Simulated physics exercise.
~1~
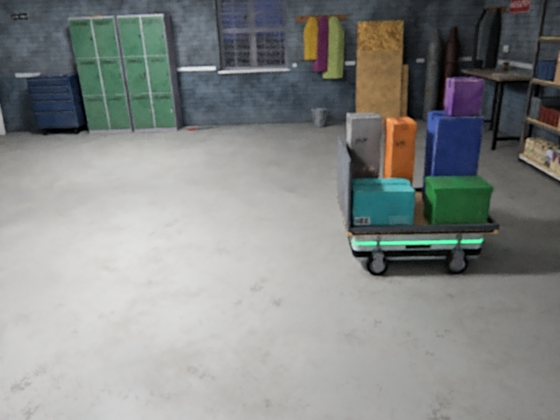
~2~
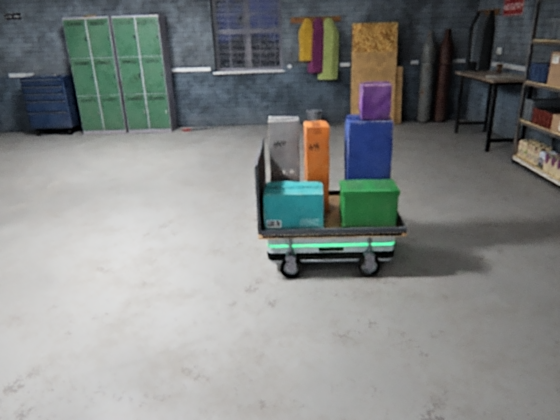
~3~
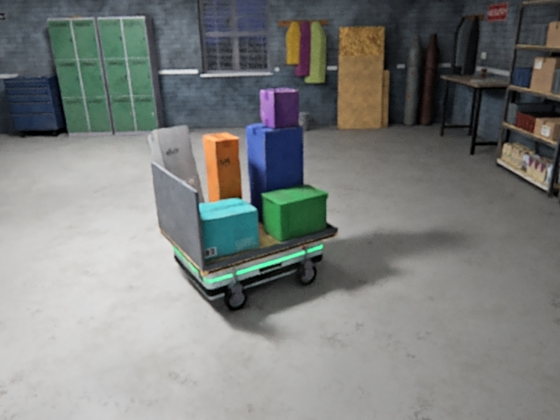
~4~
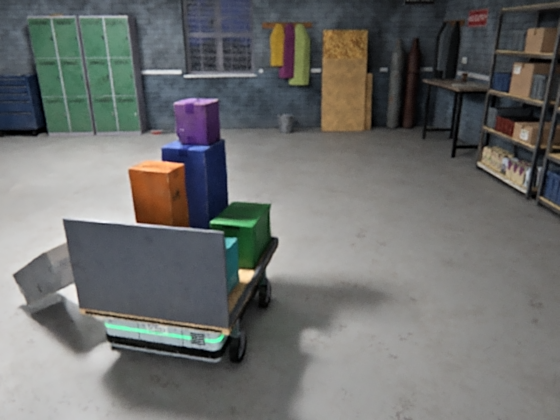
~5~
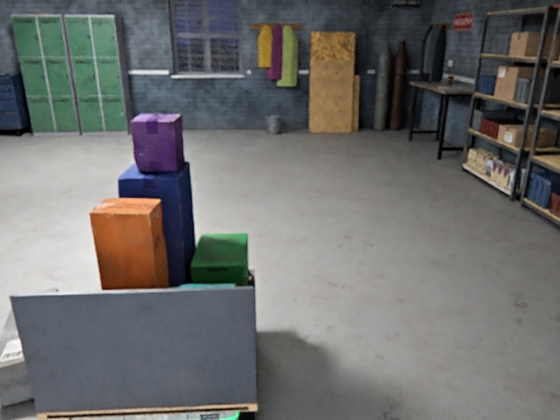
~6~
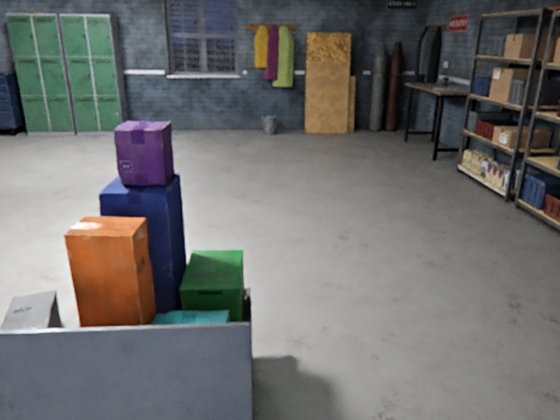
In a workshop, a loaded cart turns toward the viewer and a grey box topples off.
